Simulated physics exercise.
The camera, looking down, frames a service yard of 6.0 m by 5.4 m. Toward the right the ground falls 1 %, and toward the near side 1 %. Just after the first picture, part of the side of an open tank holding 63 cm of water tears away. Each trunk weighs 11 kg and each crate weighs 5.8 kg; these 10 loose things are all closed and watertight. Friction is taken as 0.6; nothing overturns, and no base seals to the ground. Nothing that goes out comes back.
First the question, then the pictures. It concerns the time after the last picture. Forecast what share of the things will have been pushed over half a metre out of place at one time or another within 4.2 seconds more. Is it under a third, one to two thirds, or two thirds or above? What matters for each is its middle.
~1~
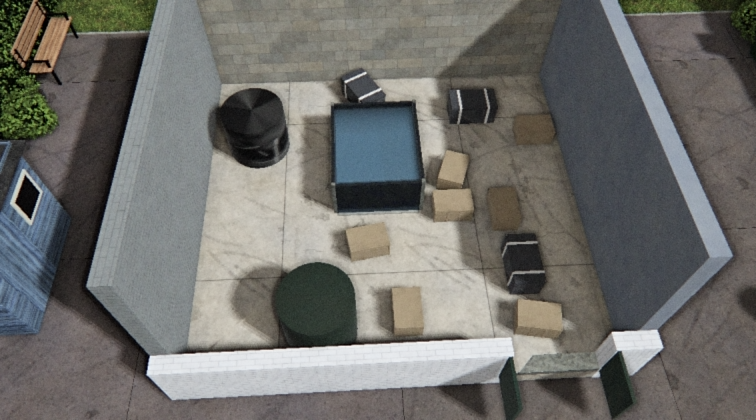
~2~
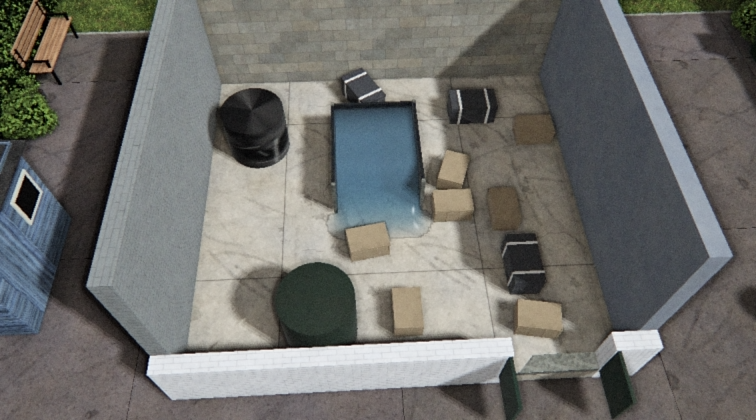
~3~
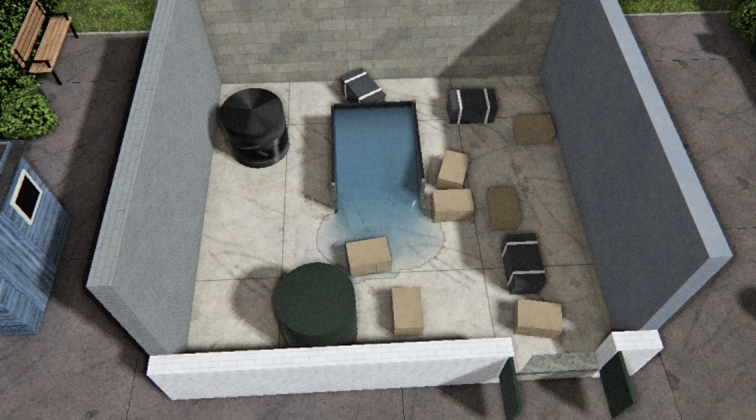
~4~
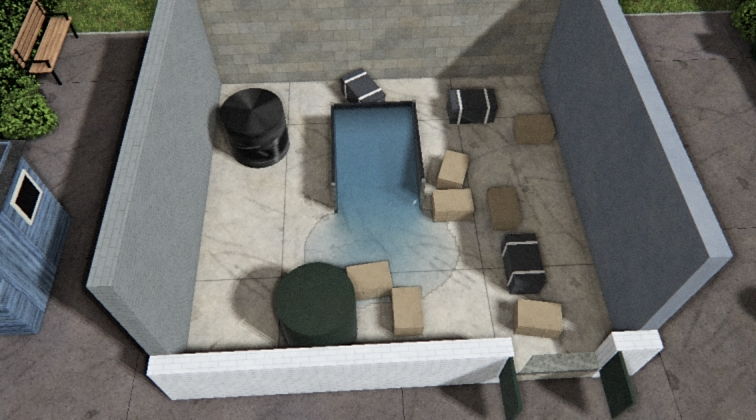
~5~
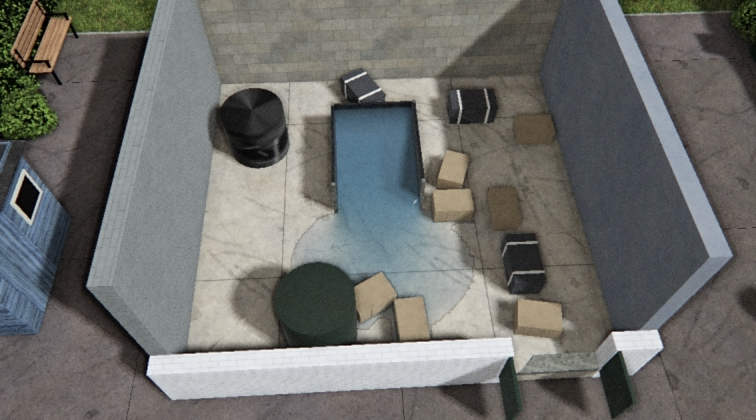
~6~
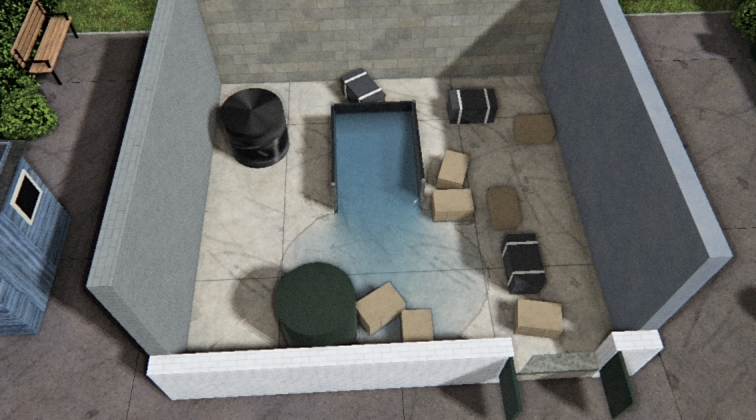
It is one to two thirds.
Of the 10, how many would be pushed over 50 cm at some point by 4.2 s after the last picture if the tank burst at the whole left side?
Then it comes to 2.
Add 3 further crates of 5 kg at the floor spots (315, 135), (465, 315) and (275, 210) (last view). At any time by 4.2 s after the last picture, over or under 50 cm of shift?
In turn: Less, past it, short of it.
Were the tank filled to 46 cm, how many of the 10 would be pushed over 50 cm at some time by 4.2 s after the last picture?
In that case the number is 4.
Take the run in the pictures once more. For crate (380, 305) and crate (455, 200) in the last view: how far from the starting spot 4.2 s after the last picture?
Taking them in turn, I get 250 cm for the first and 0 cm for the second.
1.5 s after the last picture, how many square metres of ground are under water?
About 13 m2.
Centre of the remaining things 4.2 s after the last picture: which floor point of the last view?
It sits at about (479, 168).
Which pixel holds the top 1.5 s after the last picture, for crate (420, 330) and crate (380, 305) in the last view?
Roughly (483, 321), then roughly (408, 322).
Then, 0.4 s after the last picture 1 of 10 are over 50 cm from their spots; 2 afloat.
Then, 1.5 s after the last picture 3 of 10 are over 50 cm from their spots; 2 afloat.
Then, 2.8 s after the last picture 4 of 10 are over 50 cm from their spots; 4 afloat.
Then, 4.2 s after the last picture 5 of 10 are over 50 cm from their spots, and 5 have been at some point; 2 afloat.
